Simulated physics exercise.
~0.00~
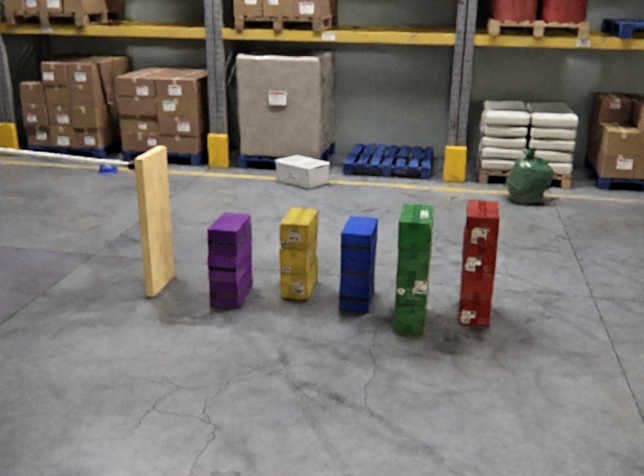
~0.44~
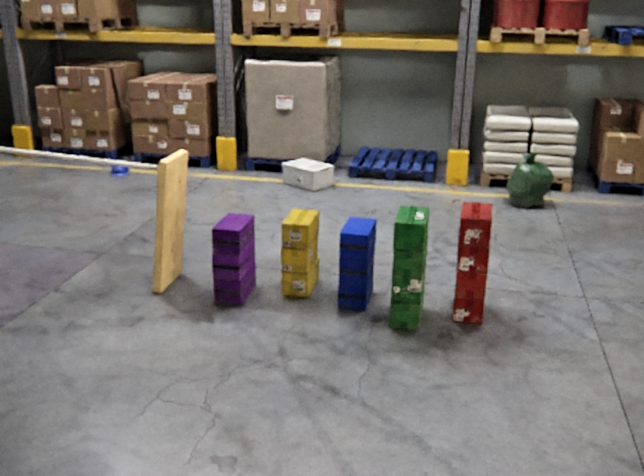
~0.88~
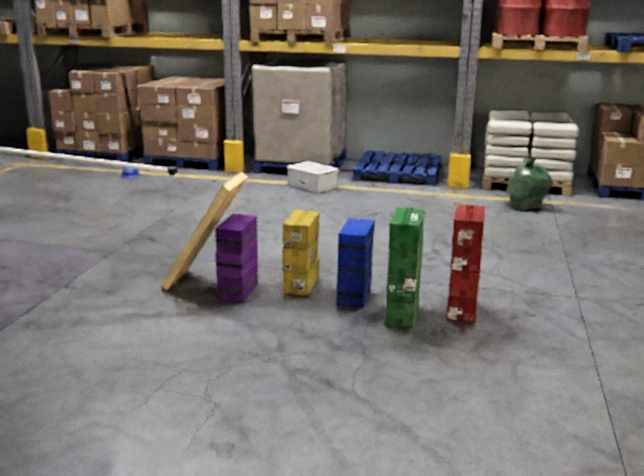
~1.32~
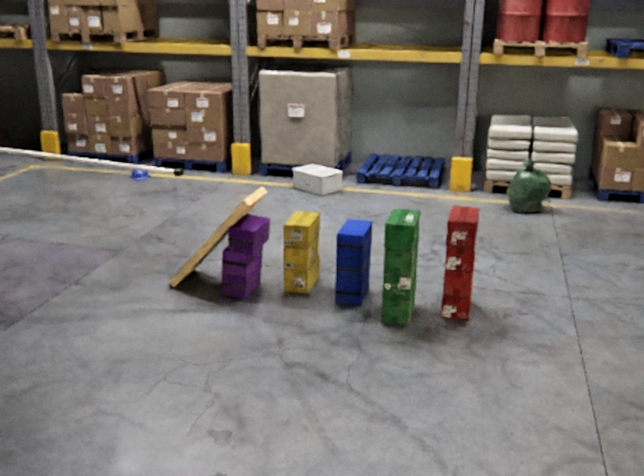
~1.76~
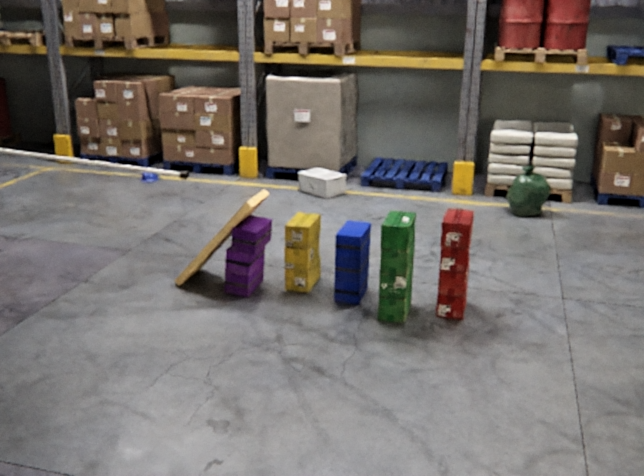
At first, a tall wooden board stands upright on a warehouse floor, to the left of five separate stacks of parcels coloured purple, yellow, blue, green and red. The view drifts slightly as the board begins to tip to the right, towards the purple stack. It leans further until its upper end comes to rest against the top of that stack, nudging the top purple parcel a little to the right. The board stops there, propped at a slant. At the end, all five stacks are still standing, with only the purple one slightly out of line.
